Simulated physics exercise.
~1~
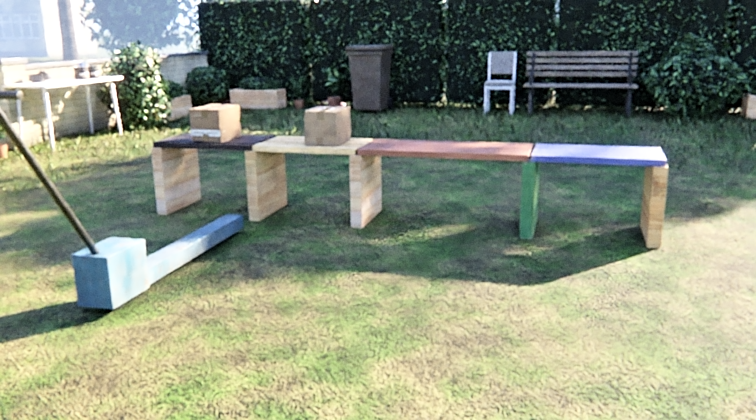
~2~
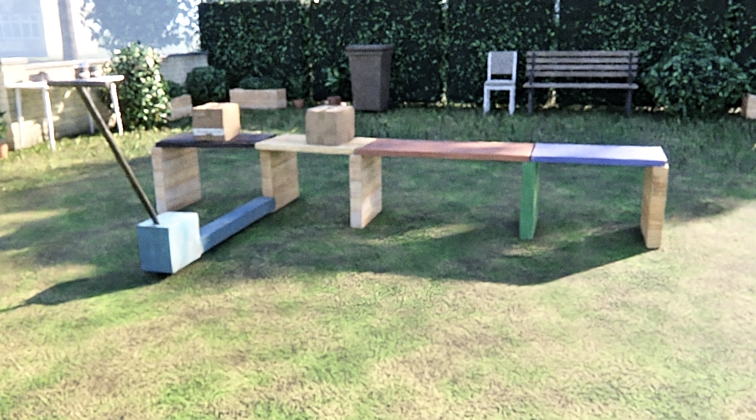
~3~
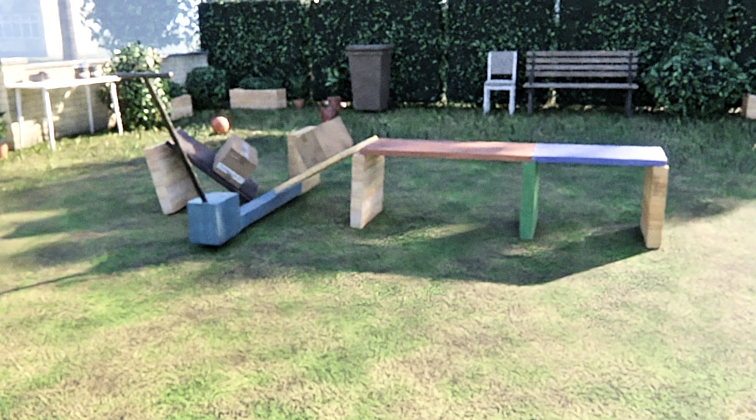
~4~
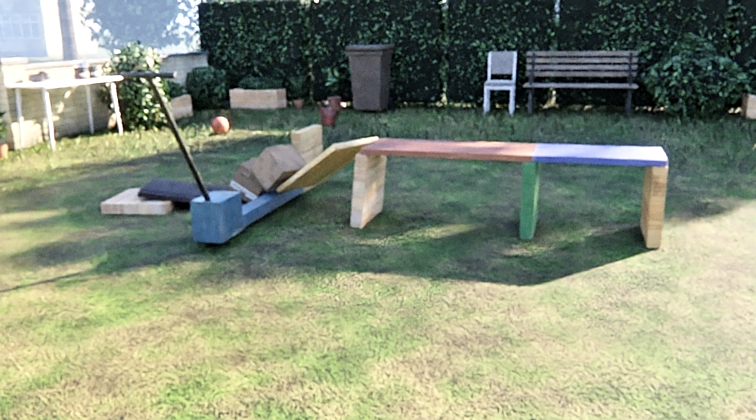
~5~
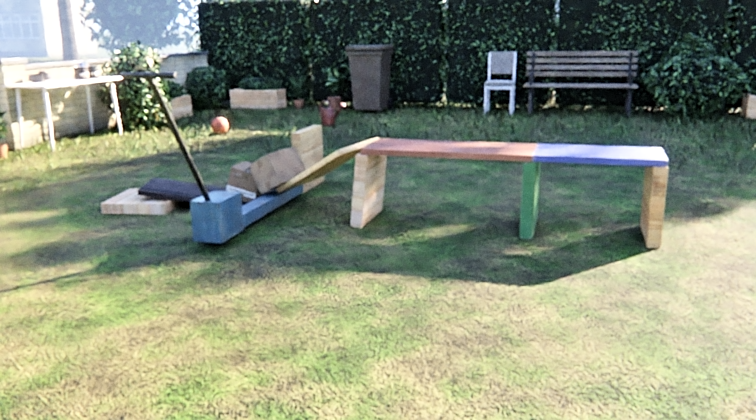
A long blue jack slid across the grass into a row of planks on wooden uprights, knocking out the left part so its boards and boxes tumbled into a heap, while the reddish and blue boards on the right stayed standing.
